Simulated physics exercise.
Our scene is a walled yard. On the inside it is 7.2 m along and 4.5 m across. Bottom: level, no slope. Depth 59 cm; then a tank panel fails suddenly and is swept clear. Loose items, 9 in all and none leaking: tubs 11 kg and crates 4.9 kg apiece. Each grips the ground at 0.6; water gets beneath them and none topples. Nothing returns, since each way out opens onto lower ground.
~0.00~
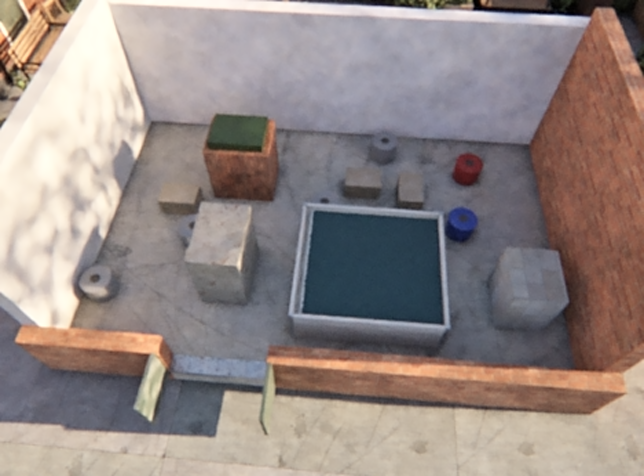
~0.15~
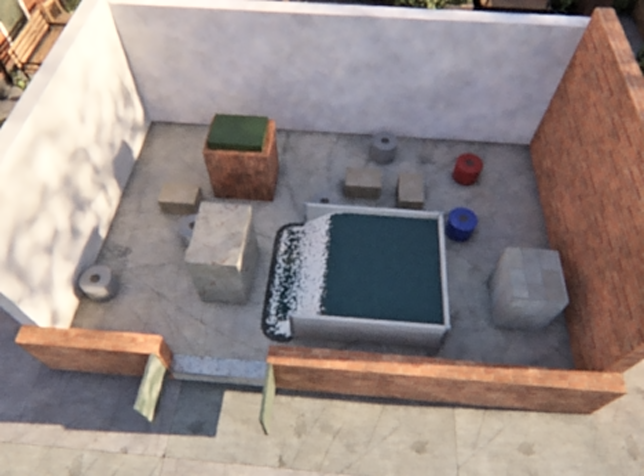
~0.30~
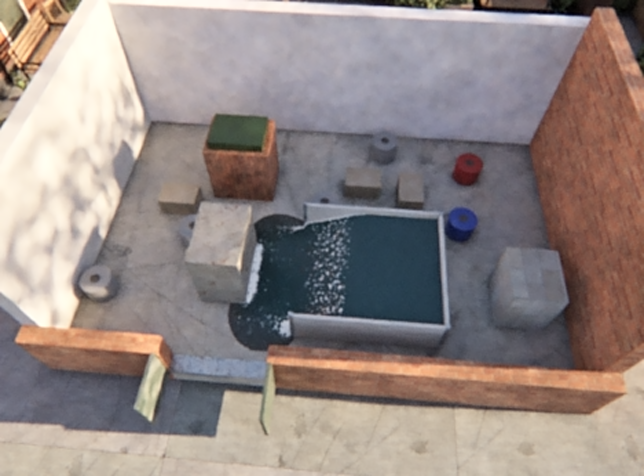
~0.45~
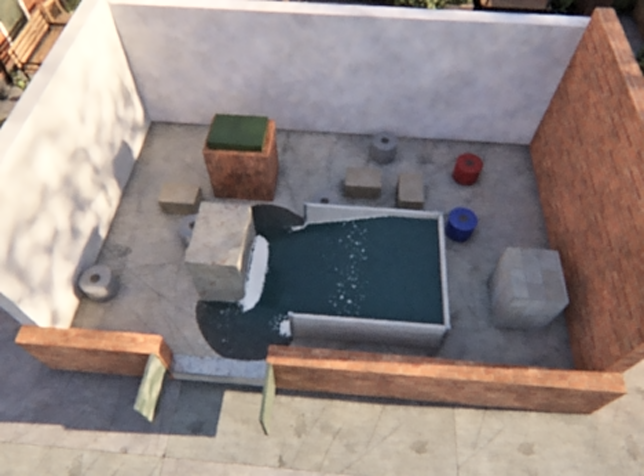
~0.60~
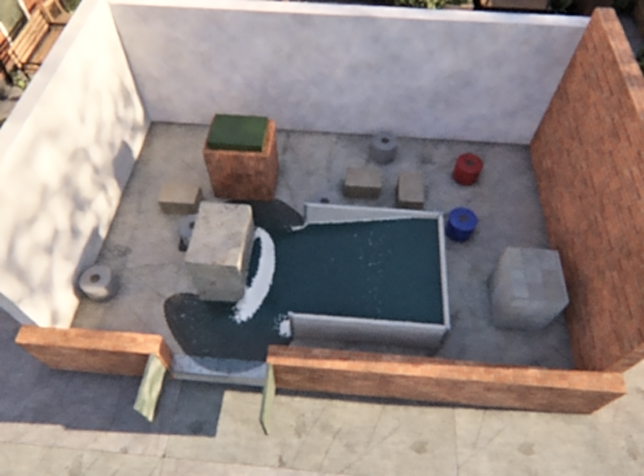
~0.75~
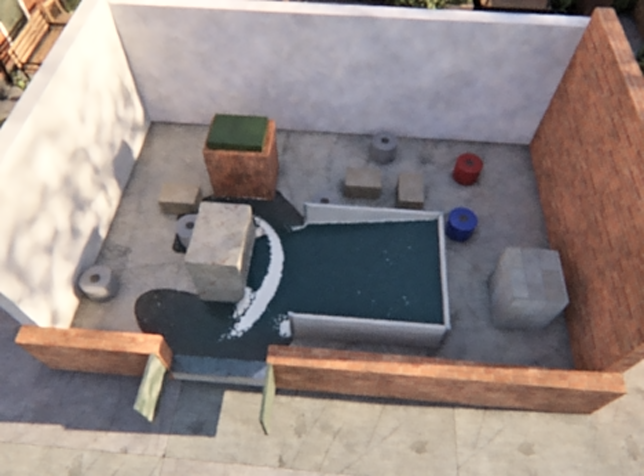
Dark green water bursts from the left side of a pale-walled tank in a walled yard, seen from high above by a still camera. Around it stand a large pale block to the left, a brick block topped with green behind, and red and blue tubs to the right. Foaming at first, the water strikes the pale block, curls around it and spreads toward the front opening.
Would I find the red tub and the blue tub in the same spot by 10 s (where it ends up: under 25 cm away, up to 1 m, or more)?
My answer is that the red tub stays roughly where it started and the blue tub stays roughly where it started.
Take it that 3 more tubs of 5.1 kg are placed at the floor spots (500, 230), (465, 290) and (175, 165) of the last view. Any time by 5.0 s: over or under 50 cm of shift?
Listed order gives within the limit, within the limit, above the limit.
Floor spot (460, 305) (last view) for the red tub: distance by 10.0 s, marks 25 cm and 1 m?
By that time it keeps its spot.
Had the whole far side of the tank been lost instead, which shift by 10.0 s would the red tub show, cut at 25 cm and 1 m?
The answer: The red tub is taken far off.
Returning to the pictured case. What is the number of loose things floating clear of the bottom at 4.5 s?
At that instant the tally stands at 3.
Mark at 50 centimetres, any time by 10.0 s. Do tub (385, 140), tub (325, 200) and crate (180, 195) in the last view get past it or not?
Taking them in order: Fell shy, fell shy and exceeded.
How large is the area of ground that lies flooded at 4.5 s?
At that time the wet patch spans about 22 m2.
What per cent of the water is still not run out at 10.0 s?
Roughly 60 percent.
After 2.0 s the red tub is near (470, 163), 0.0 m from its start, aground; the blue tub is near (463, 219), 0.0 m from its start, aground; 0 of 9 are out; 0 afloat.
After 4.5 s the red tub is near (470, 163), 0.0 m from its start, aground; the blue tub is near (463, 219), 0.0 m from its start, aground; 0 of 9 are out; 3 afloat.
After 7.0 s the red tub is near (470, 163), 0.0 m from its start, aground; the blue tub is near (463, 219), 0.0 m from its start, aground; 0 of 9 are out; 2 afloat.
After 10.0 s the red tub is near (470, 163), 0.0 m from its start, aground; the blue tub is near (463, 219), 0.0 m from its start, aground; 0 of 9 are out; 3 afloat.
